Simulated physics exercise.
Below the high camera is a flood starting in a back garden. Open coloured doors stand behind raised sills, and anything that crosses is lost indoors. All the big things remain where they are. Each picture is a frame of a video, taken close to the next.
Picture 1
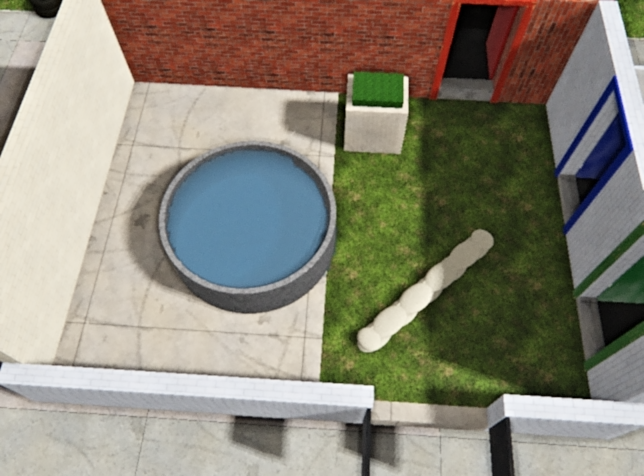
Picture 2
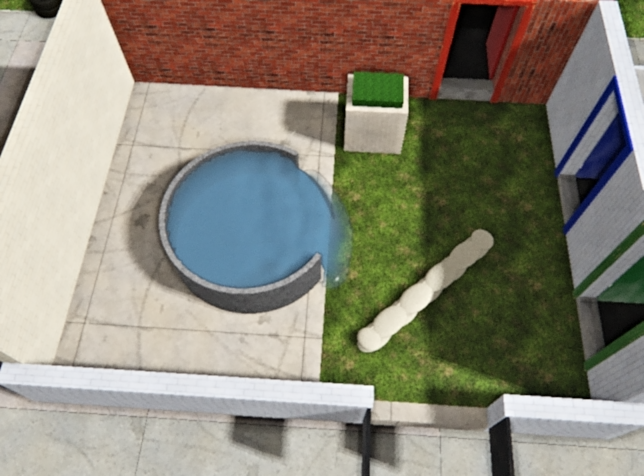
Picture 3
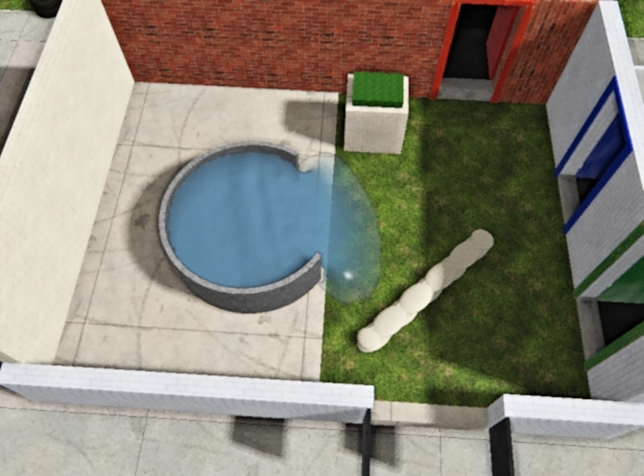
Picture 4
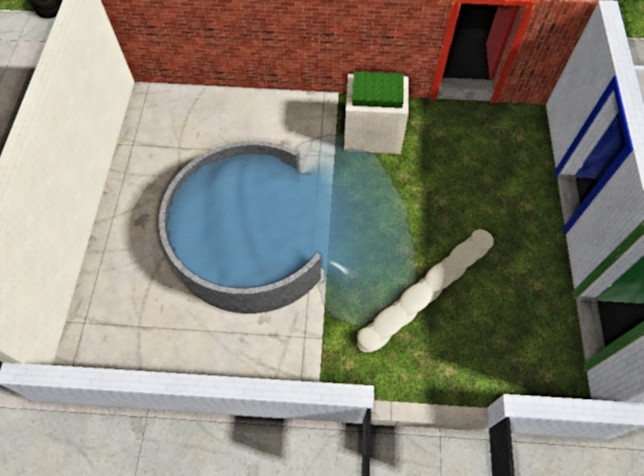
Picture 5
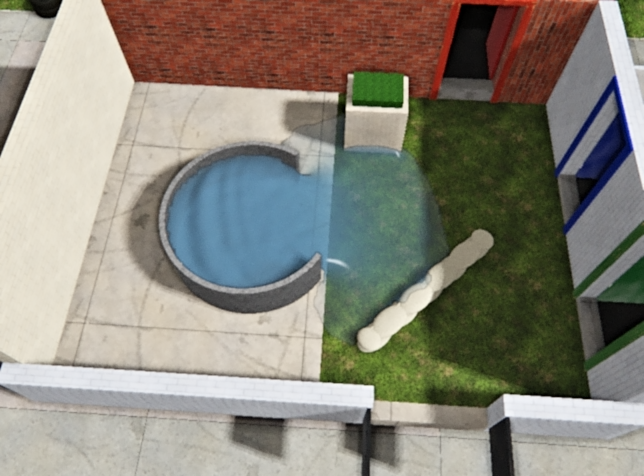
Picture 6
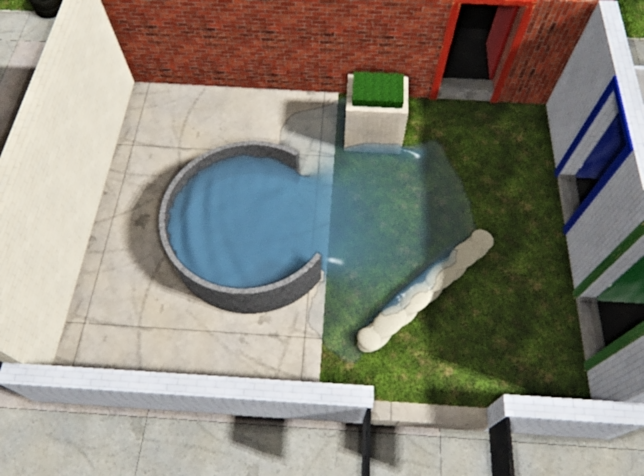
Round tank of blue water opening on its right side in a walled garden, water spreading across grass around a pale, lumpy barrier.
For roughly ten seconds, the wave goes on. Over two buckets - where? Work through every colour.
In order: Blue door: More than two buckets, green door: Two buckets or fewer, red door: Two buckets or fewer.
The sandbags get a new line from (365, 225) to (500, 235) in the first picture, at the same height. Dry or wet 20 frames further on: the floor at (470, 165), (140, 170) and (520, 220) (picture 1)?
Taking the three spots in order: Swamped, untouched, swamped.
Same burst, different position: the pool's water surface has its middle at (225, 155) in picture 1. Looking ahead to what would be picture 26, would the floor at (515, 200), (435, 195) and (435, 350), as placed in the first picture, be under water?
Result: Inundated; inundated; spared.
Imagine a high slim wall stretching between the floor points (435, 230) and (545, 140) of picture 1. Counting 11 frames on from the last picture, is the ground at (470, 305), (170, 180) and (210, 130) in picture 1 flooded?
Reading them off in sequence: Swamped, spared, spared.
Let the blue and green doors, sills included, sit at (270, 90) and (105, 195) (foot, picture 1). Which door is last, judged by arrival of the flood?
Answer: The green door.
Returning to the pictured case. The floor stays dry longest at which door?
Last in line is the green-painted one.
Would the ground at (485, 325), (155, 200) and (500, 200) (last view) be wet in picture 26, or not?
Same order as asked: Drenched; dry as before; drenched.
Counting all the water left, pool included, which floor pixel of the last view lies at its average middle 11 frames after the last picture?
Point: (366, 213).
A moment on, water covers 30 % of the floor; the blue door not reached, the green door not reached, the red door not reached.
Next, water covers 50 % of the floor; the blue door over two buckets in, the green door not reached, the red door wet at the sill, nothing in.
Then, water covers 60 % of the floor; the blue door far over two buckets in, the green door wet at the sill, nothing in, the red door wet at the sill, nothing in.
Later, water covers 85 % of the floor; the blue door far over two buckets in, the green door wet at the sill, nothing in, the red door wet at the sill, nothing in.
In the end, water covers 95 % of the floor; the blue door far over two buckets in, the green door wet at the sill, nothing in, the red door wet at the sill, nothing in.
